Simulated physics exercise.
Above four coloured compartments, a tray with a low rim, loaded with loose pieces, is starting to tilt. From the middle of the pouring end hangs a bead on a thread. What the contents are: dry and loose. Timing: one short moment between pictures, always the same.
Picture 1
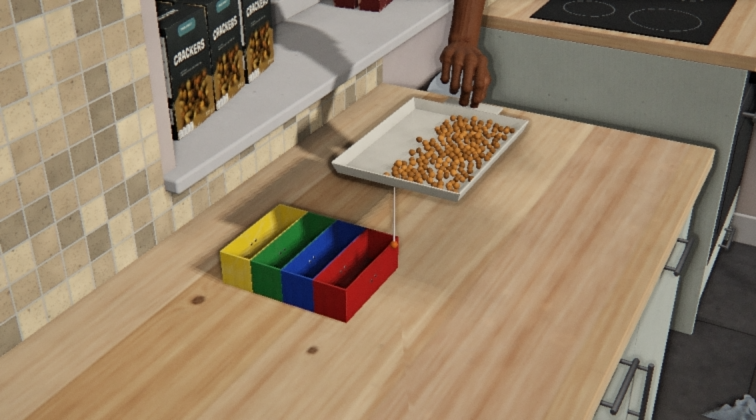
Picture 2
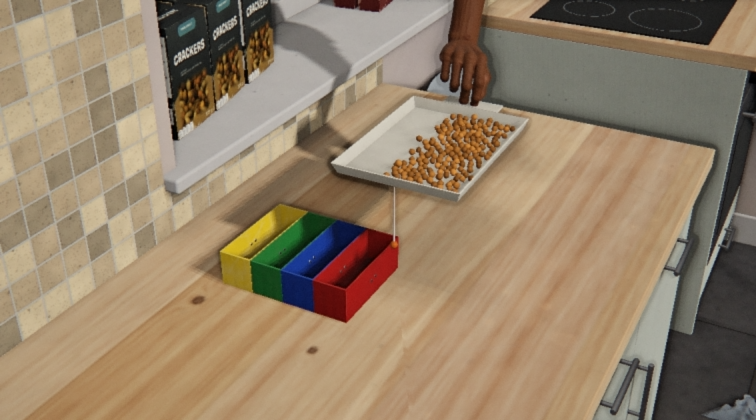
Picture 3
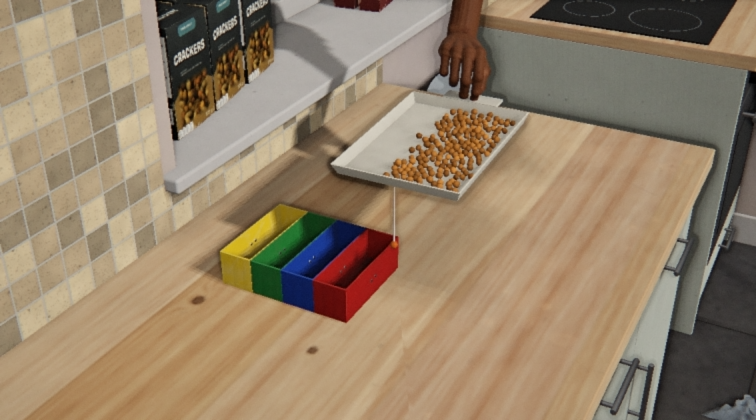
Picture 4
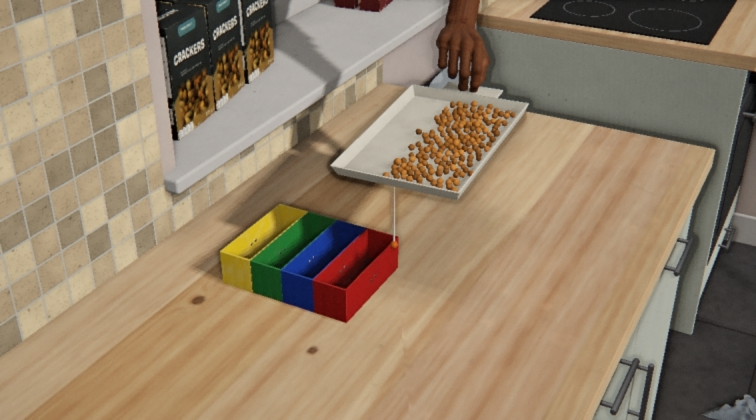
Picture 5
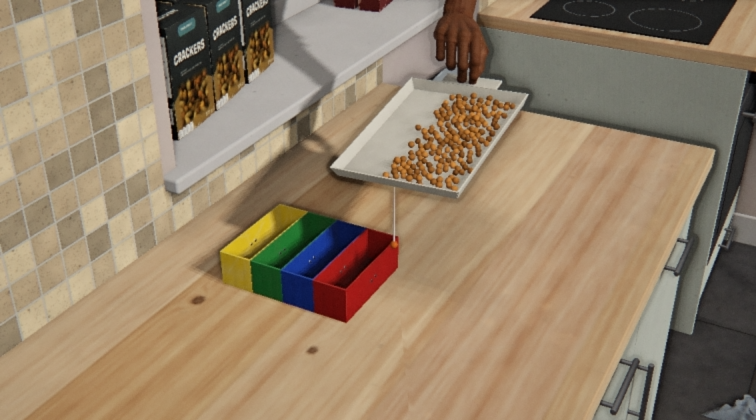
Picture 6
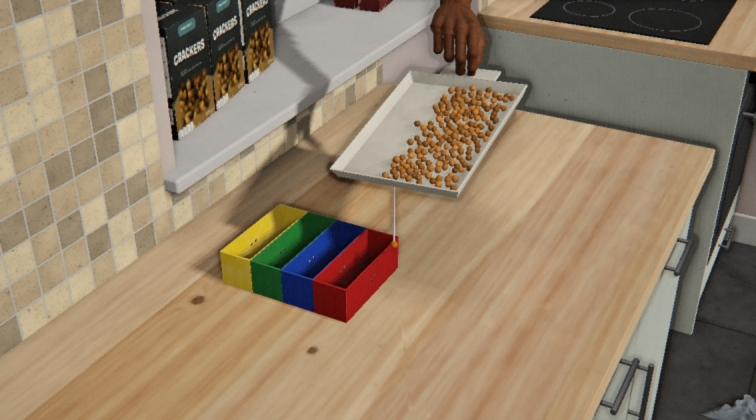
To begin with, a low-rimmed white tray of roasted chickpeas sits level above yellow, green, blue and red compartments on a wooden counter, a hand at its far end and a bead hanging beneath. The hand then gradually raises that end, tilting the tray slightly, and the chickpeas spread a little.
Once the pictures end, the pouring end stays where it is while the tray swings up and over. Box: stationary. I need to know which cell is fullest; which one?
That is the blue cell.
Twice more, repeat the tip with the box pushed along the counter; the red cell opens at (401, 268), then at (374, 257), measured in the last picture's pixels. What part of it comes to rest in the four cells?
The first yields 100 per cent and the second 90 per cent.
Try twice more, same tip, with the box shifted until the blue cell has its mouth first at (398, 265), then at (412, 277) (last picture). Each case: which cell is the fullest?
In order: That yellow cell, yellow.
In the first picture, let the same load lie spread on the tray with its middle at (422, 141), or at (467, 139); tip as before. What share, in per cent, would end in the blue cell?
In order, 50 % then 40 %.
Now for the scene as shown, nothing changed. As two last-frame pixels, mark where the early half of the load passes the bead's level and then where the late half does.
It passes near (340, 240) first and then near (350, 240).
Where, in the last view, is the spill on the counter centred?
Roughly at (382, 310).
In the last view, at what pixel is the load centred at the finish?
Centre at rest, last view: Approx. (339, 286).
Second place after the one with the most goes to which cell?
The answer here is the red one.
Soon after the last picture, tray tipped steeply; nearly all on the tray; a small part in the blue cell; a stray few in the red cell; a stray few in the green cell; a stray few falling or outside the box.
A little later, tray tipped right over; a stray few on the tray; about a third in the blue cell; about a quarter in the red cell; a stray few in the green cell; about a quarter falling or outside the box.
Later still, tray tipped past a quarter turn; about half in the blue cell; about a third in the red cell; a stray few in the green cell; about a quarter falling or outside the box.
At rest, tray tipped past a quarter turn; about half in the blue cell; about a third in the red cell; a stray few in the green cell; none in the yellow cell; about a quarter outside the box.
